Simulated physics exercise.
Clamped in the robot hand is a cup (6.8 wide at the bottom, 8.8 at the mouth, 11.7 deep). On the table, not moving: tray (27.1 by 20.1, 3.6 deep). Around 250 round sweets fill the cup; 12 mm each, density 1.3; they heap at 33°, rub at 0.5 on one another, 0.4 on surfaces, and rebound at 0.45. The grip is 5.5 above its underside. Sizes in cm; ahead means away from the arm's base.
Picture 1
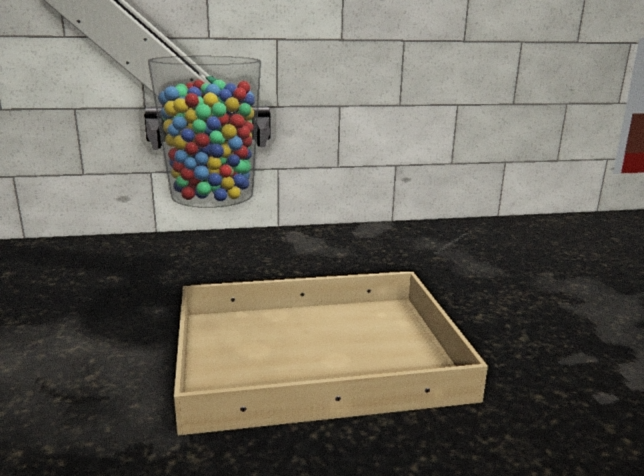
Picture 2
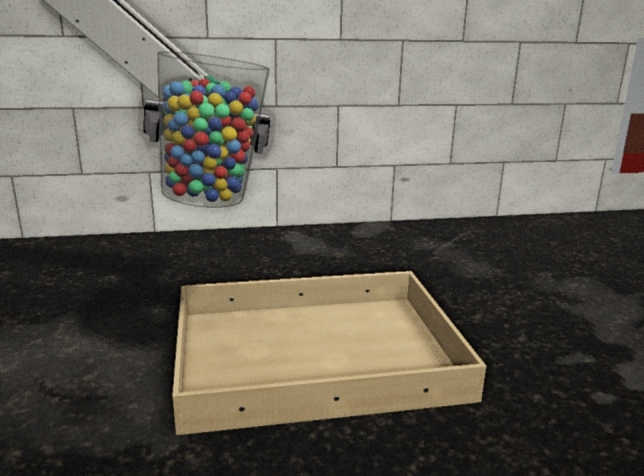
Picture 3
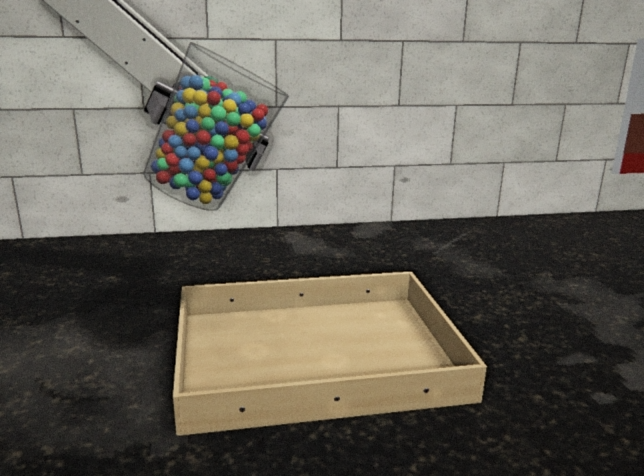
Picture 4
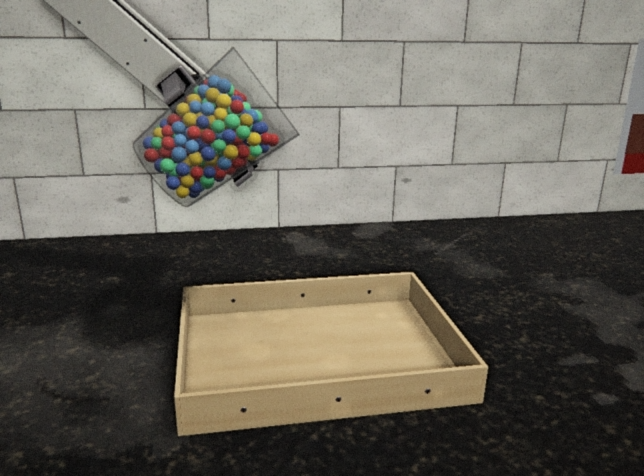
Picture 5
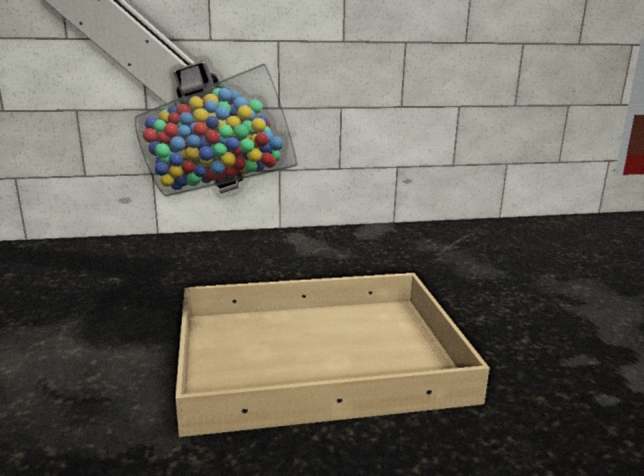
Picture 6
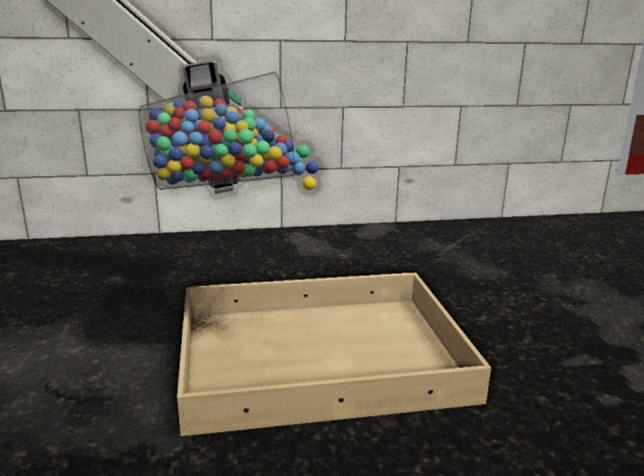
A pale robot arm reaches in from the upper left against a white block wall, seen from the front and slightly above a dark, mottled stone-like tabletop. It grips a clear cup filled with small red, blue, green and yellow balls, above and behind a shallow, empty light-wood tray. The arm tilts the cup rightward until it lies nearly sideways, the balls shift toward its mouth, and a few emerge at the rim while the view stays practically still.
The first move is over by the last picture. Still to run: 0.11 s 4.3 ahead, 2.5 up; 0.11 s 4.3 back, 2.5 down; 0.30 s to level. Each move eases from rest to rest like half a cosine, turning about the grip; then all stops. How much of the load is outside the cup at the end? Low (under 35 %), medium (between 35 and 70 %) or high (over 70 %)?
Outside the cup the share is high, over 70 %.
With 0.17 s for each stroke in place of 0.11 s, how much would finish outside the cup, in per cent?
It would be near 45 per cent.
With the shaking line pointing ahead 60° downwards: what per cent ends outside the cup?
Some 15 per cent.
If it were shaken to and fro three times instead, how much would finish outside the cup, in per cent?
It would be near 100 per cent.
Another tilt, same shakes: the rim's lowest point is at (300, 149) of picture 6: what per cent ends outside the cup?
About 50 per cent.
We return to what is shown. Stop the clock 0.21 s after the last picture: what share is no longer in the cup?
About 45 per cent by then.
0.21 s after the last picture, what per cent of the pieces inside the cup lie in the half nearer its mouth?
Roughly 100 per cent.
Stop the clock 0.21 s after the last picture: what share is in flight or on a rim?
About 44 per cent.
Then, 0.21 s later, tilted 81° forward, highest piece 25 above the table; 133 in the cup, 5 in the tray, 108 in flight or on a rim.
Then, 0.42 s later, tilted 22° forward, highest piece 28 above the table; 181 in the tray, 45 in the cup, 6 on the table or floor, 14 in flight or on a rim.
Then, 0.72 s later, level, highest piece 21 above the table; 186 in the tray, 45 in the cup, 15 on the table or floor.
Then, 1.77 s later, level, highest piece 21 above the table; 186 in the tray, 45 in the cup, 15 on the table or floor.
At rest, 186 in the tray, 45 in the cup, 15 on the table or floor. That is 82 % outside the cup.
